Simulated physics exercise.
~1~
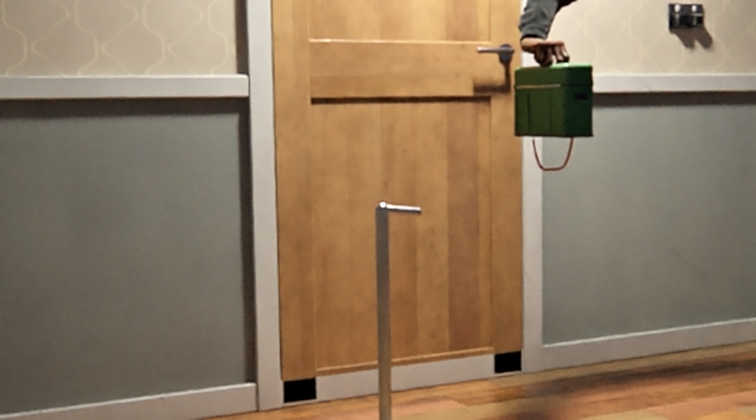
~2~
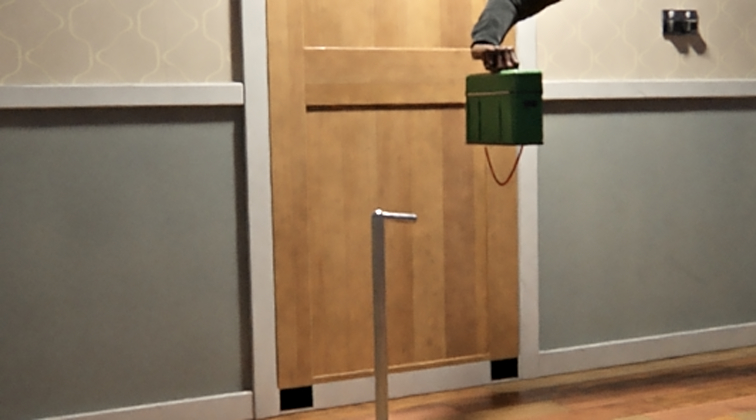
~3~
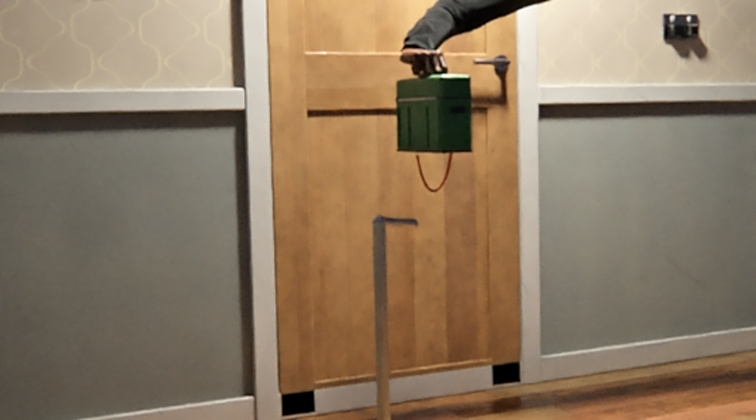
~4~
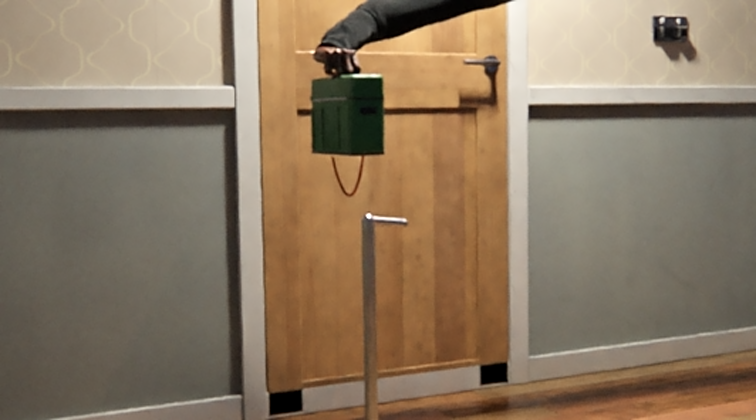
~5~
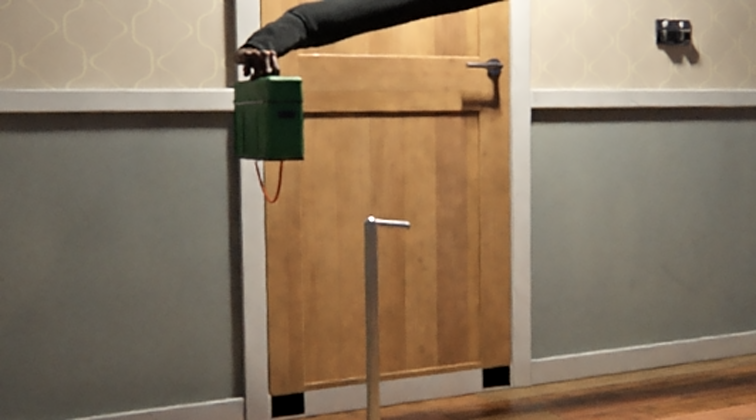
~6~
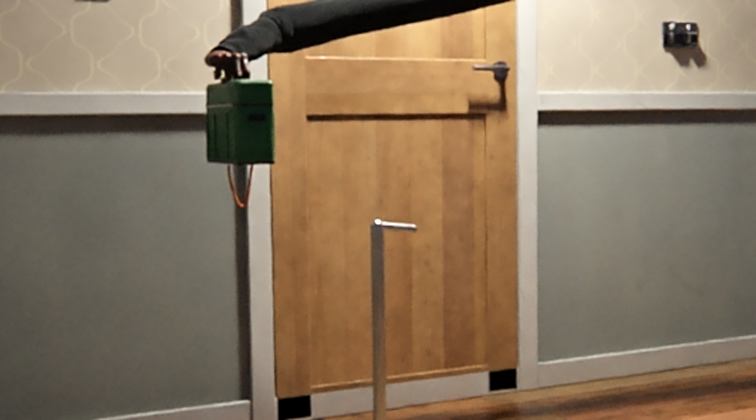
A green case held by a hand moves left over a hooked post and passes clear.
